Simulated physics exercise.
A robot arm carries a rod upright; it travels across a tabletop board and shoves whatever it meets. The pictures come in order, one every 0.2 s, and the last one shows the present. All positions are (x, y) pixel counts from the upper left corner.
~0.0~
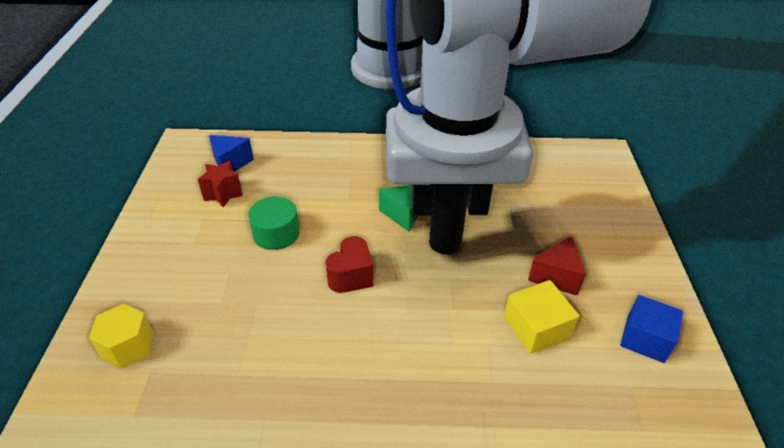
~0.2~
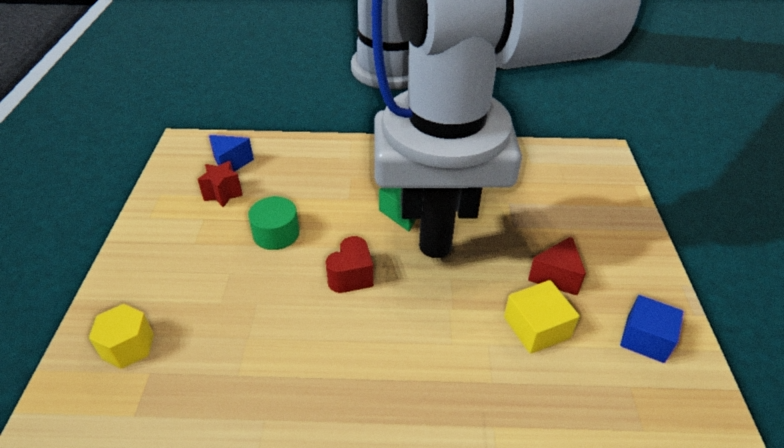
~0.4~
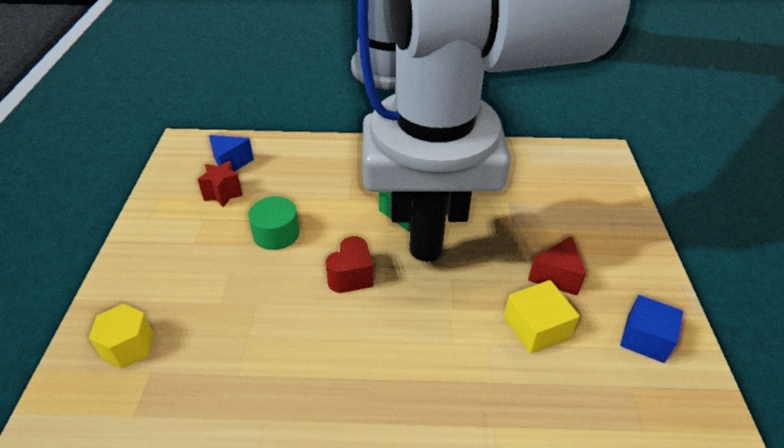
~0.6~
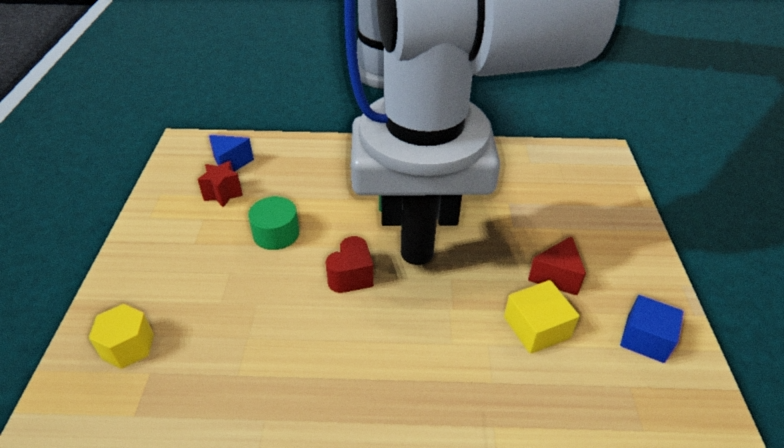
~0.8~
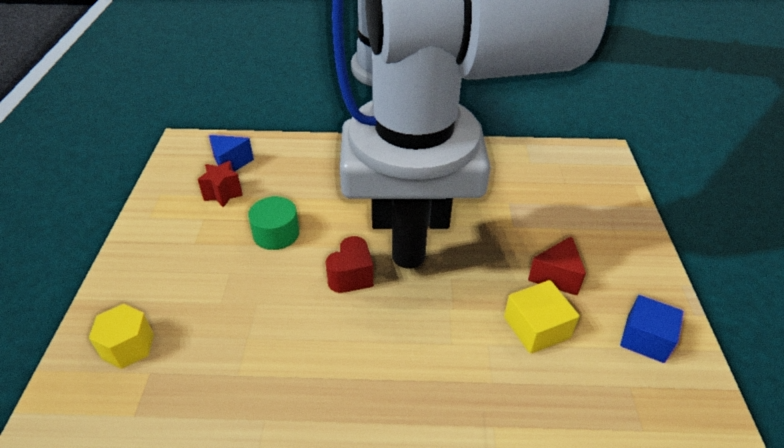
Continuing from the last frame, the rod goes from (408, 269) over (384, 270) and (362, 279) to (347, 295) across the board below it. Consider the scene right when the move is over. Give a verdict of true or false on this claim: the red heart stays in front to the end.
The claim does not hold.
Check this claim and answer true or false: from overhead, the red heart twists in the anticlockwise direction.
The statement is false.
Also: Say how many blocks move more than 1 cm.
It will shift just one block.
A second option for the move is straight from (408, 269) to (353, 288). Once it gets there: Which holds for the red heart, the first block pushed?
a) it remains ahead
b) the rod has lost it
Answer: A.
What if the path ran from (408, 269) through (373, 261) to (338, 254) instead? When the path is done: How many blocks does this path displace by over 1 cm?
There will be one block that moves more than 1 cm.
On the path given first. Halfway along, rod at (372, 261); red heart at (335, 258).
At the end, rod at (347, 283); red heart at (309, 268), turned 25° clockwise; green triangular piece not moved.
